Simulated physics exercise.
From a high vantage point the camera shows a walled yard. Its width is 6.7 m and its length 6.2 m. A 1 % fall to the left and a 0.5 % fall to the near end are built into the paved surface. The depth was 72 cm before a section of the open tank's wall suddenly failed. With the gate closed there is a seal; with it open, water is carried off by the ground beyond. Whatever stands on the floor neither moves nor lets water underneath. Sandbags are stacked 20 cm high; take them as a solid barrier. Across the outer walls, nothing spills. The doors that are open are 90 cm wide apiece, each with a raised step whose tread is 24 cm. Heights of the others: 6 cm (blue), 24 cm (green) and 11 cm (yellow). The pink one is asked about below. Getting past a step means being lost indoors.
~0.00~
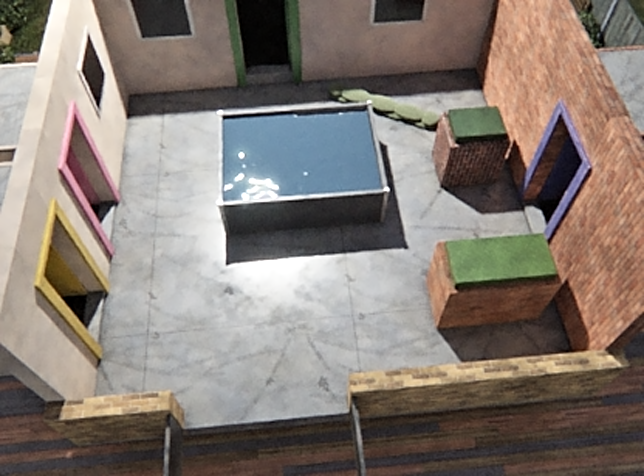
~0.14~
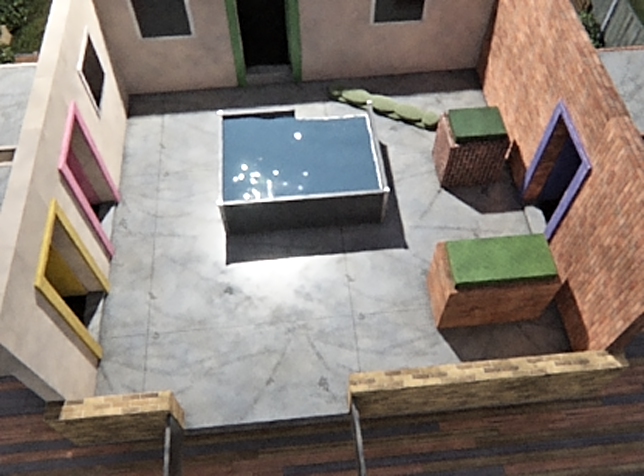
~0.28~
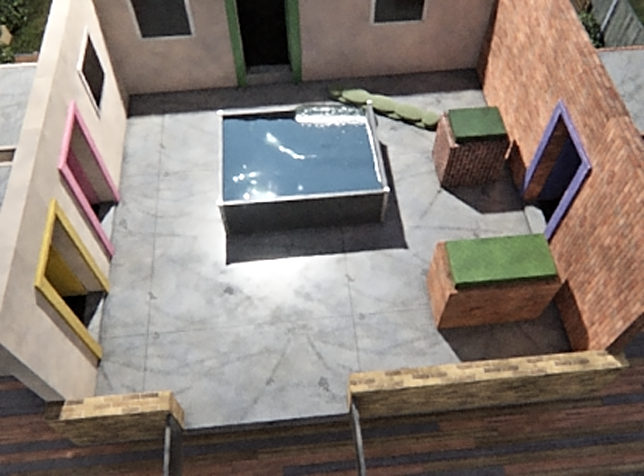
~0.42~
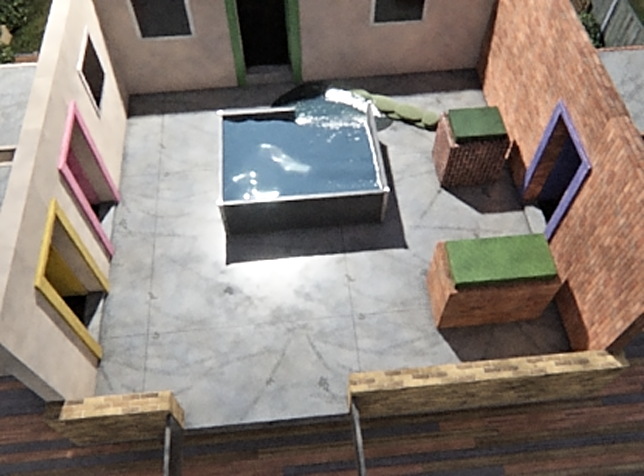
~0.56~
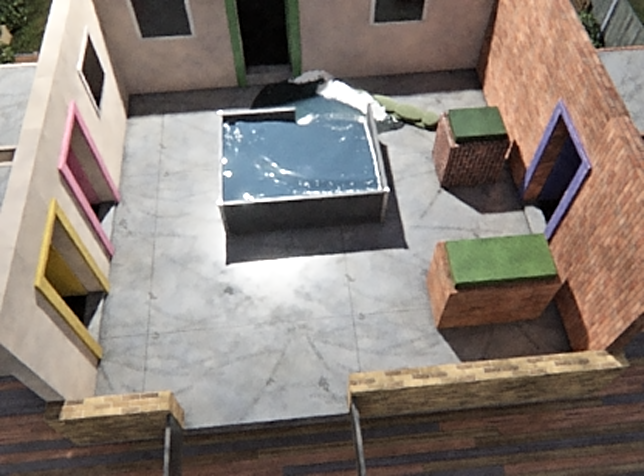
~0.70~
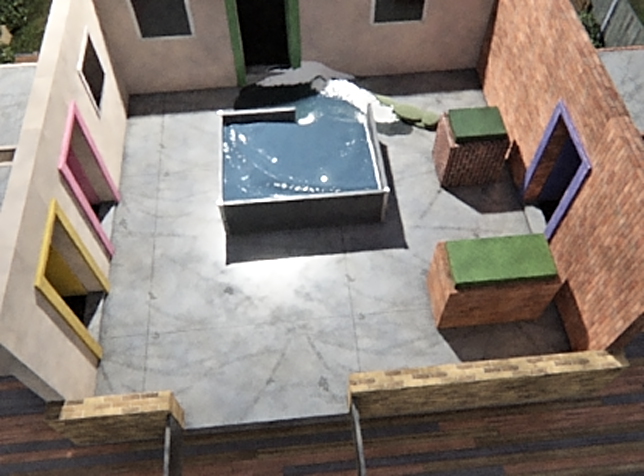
Walled yard with an open water tank, its surface rippling, then water pouring out the far side and spreading across the paving.
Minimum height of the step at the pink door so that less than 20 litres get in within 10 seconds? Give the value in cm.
Roughly 6 cm.
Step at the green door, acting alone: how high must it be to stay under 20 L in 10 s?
Green door - some 31 centimetres.
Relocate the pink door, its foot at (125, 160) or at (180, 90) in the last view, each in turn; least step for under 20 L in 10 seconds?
You'd want roughly 16 cm there first, then roughly 9.5 cm.
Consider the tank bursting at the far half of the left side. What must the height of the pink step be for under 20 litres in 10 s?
Then 23 cm.
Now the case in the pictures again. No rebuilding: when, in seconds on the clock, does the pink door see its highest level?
Around 3.4 s, give or take.
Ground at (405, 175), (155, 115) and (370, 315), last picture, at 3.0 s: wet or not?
In the order asked: Soaked, soaked, untouched.
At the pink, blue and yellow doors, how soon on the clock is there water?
Times: Pink 2.6 seconds, blue 3.4 seconds, yellow 3.4 seconds.
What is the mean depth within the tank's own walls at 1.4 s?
About 49 centimetres.
After 1.4 s water covers 20 % of the floor, deepest (52 cm) near (351, 107); it has not reached the pink door.
After 3.0 s water covers 45 % of the floor, deepest (34 cm) near (351, 107); 8 cm at the pink door, 0 litres in over its 9 cm step.
After 10.0 s water covers 95 % of the floor, deepest (15 cm) near (92, 419); 5 cm at the pink door, 3 litres in over its 9 cm step.
At the pink door as built, the water arrived by 2.6 s and peaked near 11 cm at 3.4 s.
Run again over the same 10 s with other heights there, 24 litres in over 5.5 cm, 15 litres over 6.5 cm. The limit of 20 litres is kept from about 6 cm up.
